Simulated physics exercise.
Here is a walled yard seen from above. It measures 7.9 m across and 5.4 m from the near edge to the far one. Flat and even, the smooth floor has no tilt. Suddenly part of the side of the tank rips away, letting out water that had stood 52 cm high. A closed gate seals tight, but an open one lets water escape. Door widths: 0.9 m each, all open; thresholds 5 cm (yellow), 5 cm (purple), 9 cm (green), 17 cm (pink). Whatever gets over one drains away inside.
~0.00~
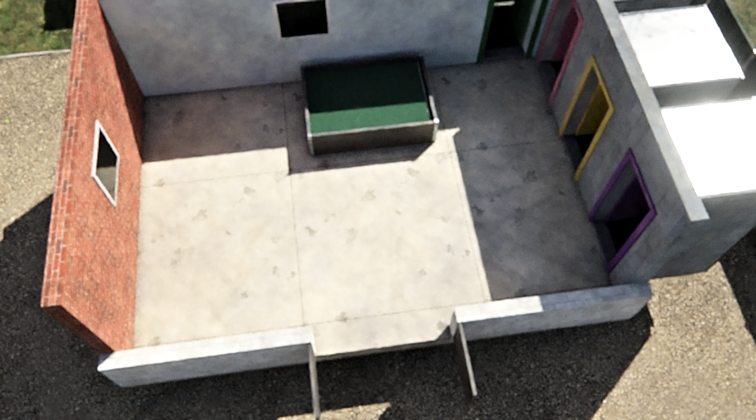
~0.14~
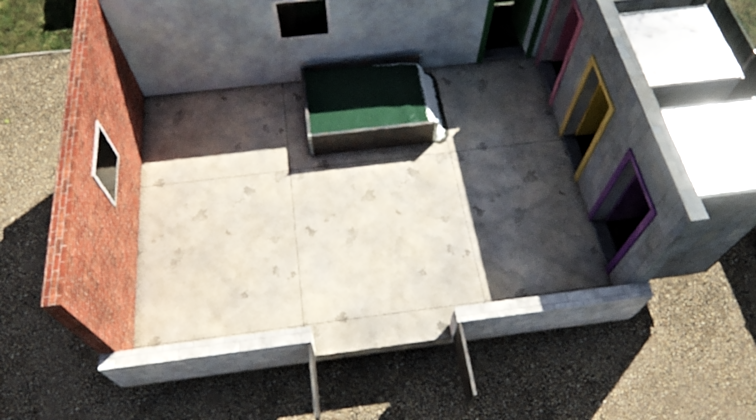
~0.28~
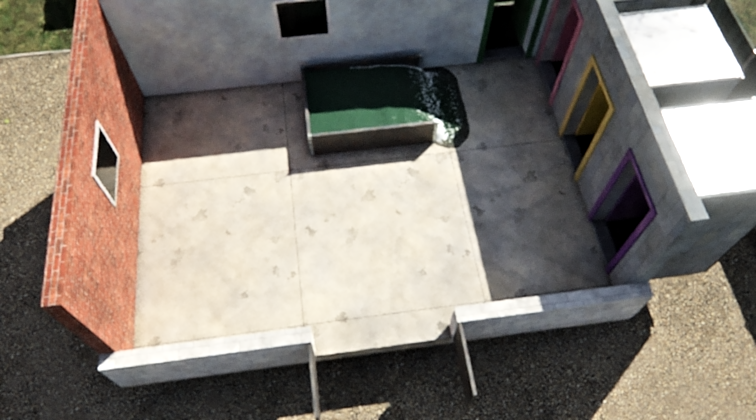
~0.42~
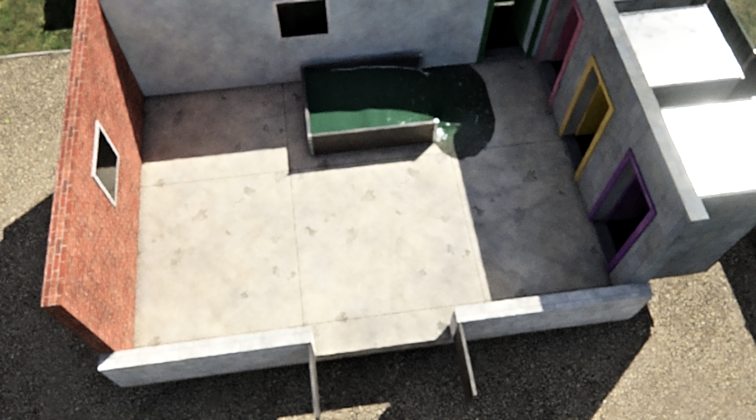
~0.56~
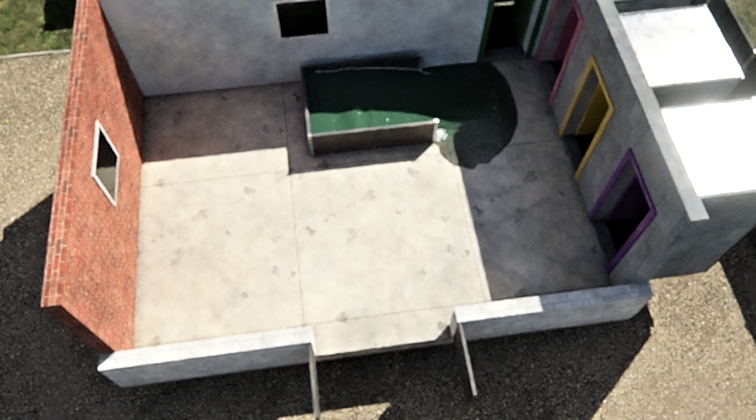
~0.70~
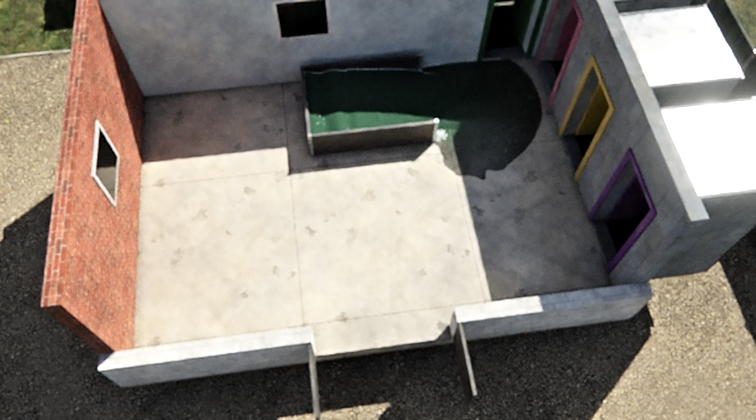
To begin with, dark green water lies still in a rectangular tank near the back wall of a walled yard. Then it bursts out through the tank's right side, foaming at the edge, and spreads across the pale floor in a widening, rounded dark sheet toward the coloured doorways on the right.
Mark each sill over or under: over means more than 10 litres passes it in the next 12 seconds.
Yellow door - over; purple door - over; green door - over; pink door - over.
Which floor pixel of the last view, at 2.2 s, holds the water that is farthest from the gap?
Around (587, 234).
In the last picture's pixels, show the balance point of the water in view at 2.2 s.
The water's centre sits at about (442, 111).
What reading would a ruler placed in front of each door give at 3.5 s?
Centimetres: Yellow 12 / purple 7 / green 21 / pink 22.
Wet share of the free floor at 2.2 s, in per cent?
Roughly 20 percent.
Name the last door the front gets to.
The purple door.
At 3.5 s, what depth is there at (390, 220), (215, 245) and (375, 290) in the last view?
Reading - approx. 0 / 0 / 0 cm.
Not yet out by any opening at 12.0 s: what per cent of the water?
Around 70 percent of the water.
After 1.4 s water covers 15 % of the floor and is deepest (34 cm) near (530, 63); yellow door 11 cm at the sill, 1 L in, purple door not reached, green door 12 cm at the sill, 0 L in, pink door 31 cm at the sill, 12 L in.
After 2.2 s water covers 20 % of the floor and is deepest (34 cm) near (530, 63); yellow door 16 cm at the sill, 28 L in, purple door not reached, green door 20 cm at the sill, 16 L in, pink door 33 cm at the sill, 65 L in.
After 3.5 s water covers 25 % of the floor and is deepest (23 cm) near (530, 63); yellow door 12 cm at the sill, 84 L in, purple door 7 cm at the sill, 0 L in, green door 21 cm at the sill, 88 L in, pink door 22 cm at the sill, 129 L in.
After 7.0 s water covers 55 % of the floor and is deepest (11 cm) near (588, 304); yellow door 6 cm at the sill, 114 L in, purple door 9 cm at the sill, 17 L in, green door 7 cm at the sill, 147 L in, pink door 7 cm at the sill, 139 L in.
After 12.0 s water covers 85 % of the floor and is deepest (6 cm) near (567, 307); yellow door 4 cm at the sill, 115 L in, purple door 5 cm at the sill, 41 L in, green door 3 cm at the sill, 147 L in, pink door 3 cm at the sill, 139 L in.
